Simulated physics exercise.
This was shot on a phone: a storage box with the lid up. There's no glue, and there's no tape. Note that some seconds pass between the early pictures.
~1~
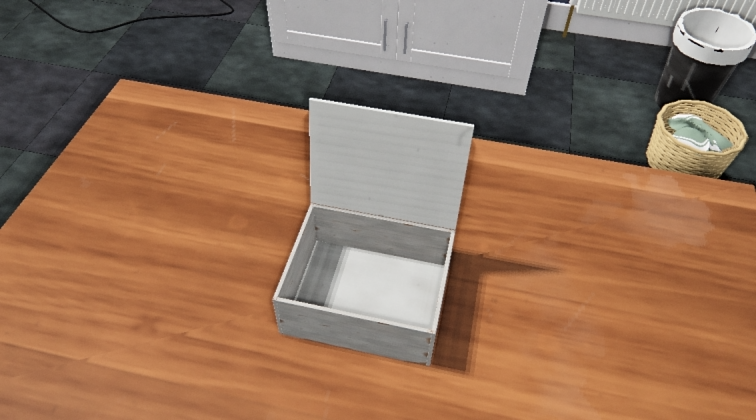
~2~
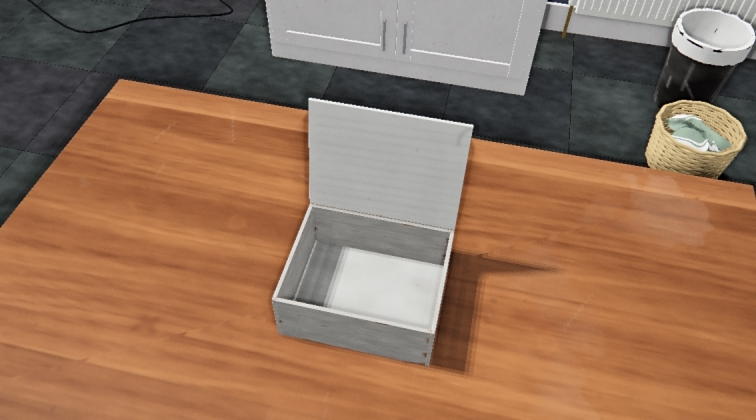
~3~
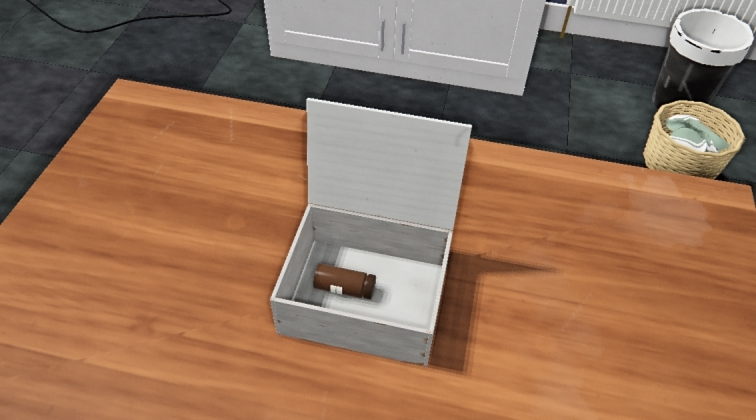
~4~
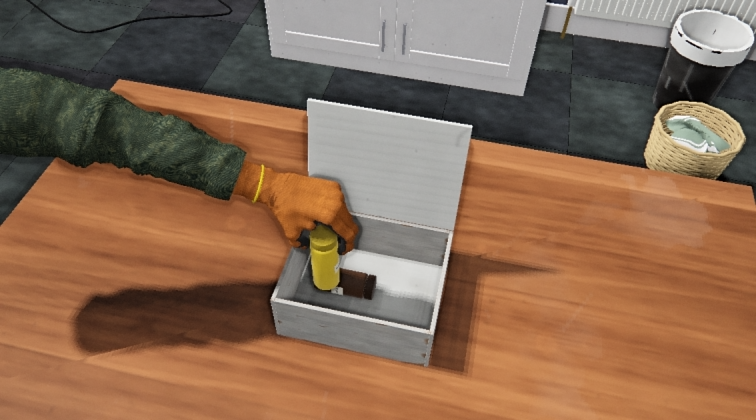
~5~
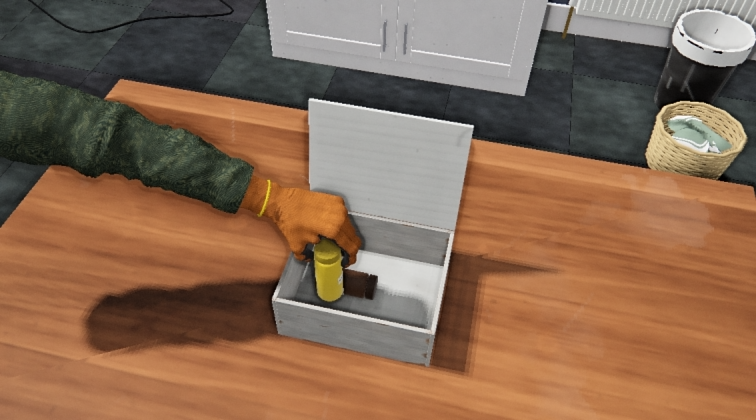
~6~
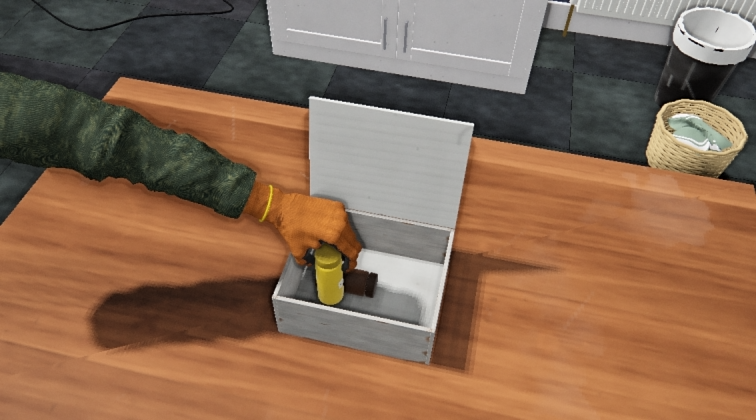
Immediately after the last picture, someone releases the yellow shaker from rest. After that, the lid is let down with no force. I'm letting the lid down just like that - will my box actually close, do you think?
No - fails to shut.
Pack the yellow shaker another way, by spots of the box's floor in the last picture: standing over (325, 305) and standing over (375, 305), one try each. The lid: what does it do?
Well, first it won't go down, and then it fits down fine.
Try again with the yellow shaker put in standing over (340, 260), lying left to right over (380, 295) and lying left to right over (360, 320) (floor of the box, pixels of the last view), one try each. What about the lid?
Trial 1: Lid propped open. Trial 2: Lid fully lowered. Trial 3: Lid fully lowered.
Then, 1.30 s on from there, lid 82° above the rim; yellow shaker shifted about its own width near (331, 291).
Then, 1.80 s on from there, lid 32° above the rim; yellow shaker shifted about its own width near (331, 291).
In the end, lid 8° above the rim; moved from the start, yellow shaker; brown shaker unmoved. At the end, from the last picture's camera, yellow shaker near (331, 291).
